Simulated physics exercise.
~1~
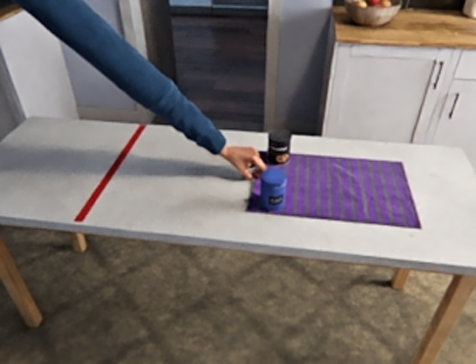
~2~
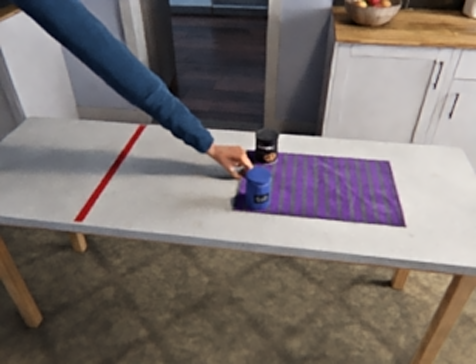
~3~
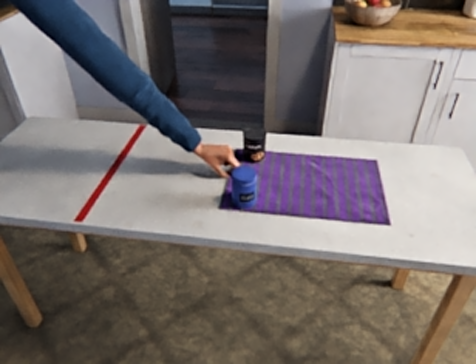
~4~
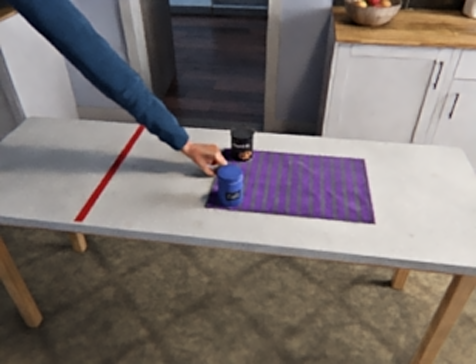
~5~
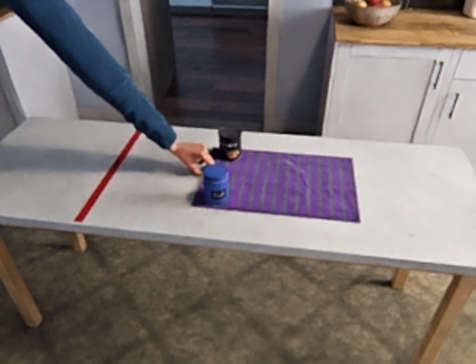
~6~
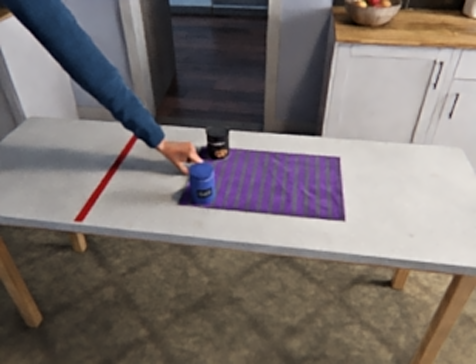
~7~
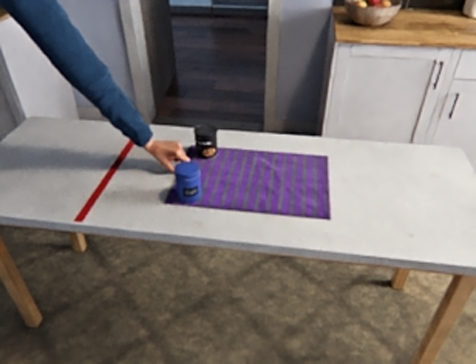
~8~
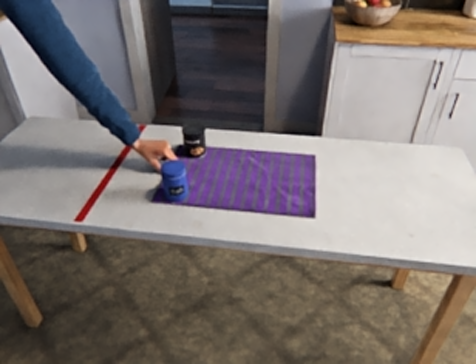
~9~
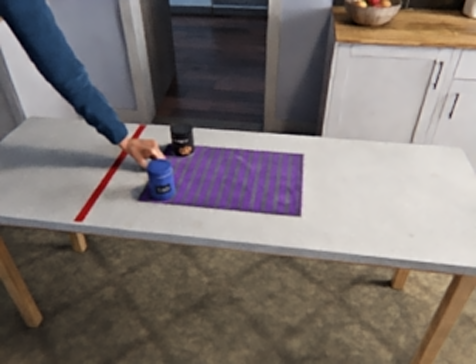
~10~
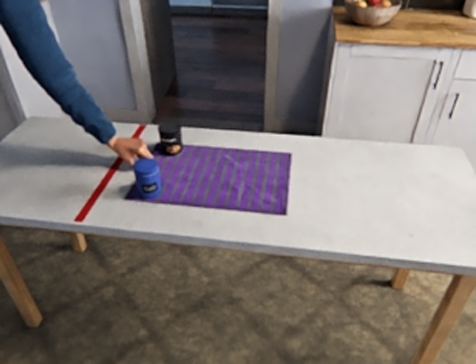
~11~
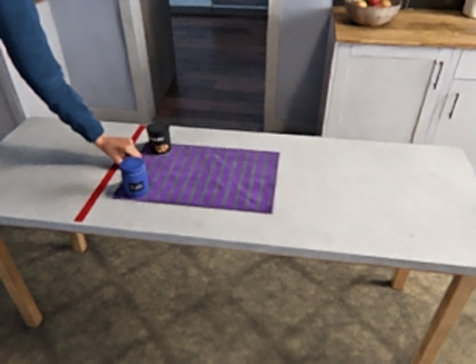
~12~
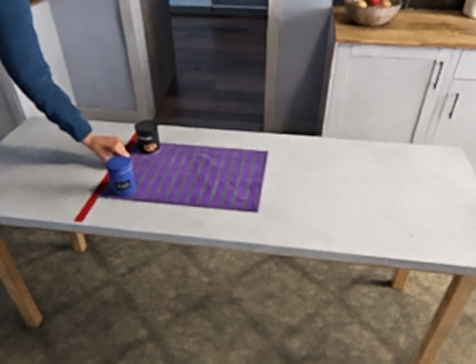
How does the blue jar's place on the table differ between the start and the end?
At the start the blue jar stands near the middle of the table, well to the right of the red tape. By the end it is much farther left, right by the tape.
At the start, a purple striped pillow case lies flat toward the right of a pale table, with a blue jar and a black tin standing near its left edge. An arm in a blue sleeve reaches in from the upper left, its hand beside the blue jar at that edge. The cloth slides steadily left toward a strip of red tape, and the jar and tin travel along with it. The hand stays close by all the way across. In the end, the cloth's left hem is at the tape, with the blue jar upright and the black tin still on the cloth.
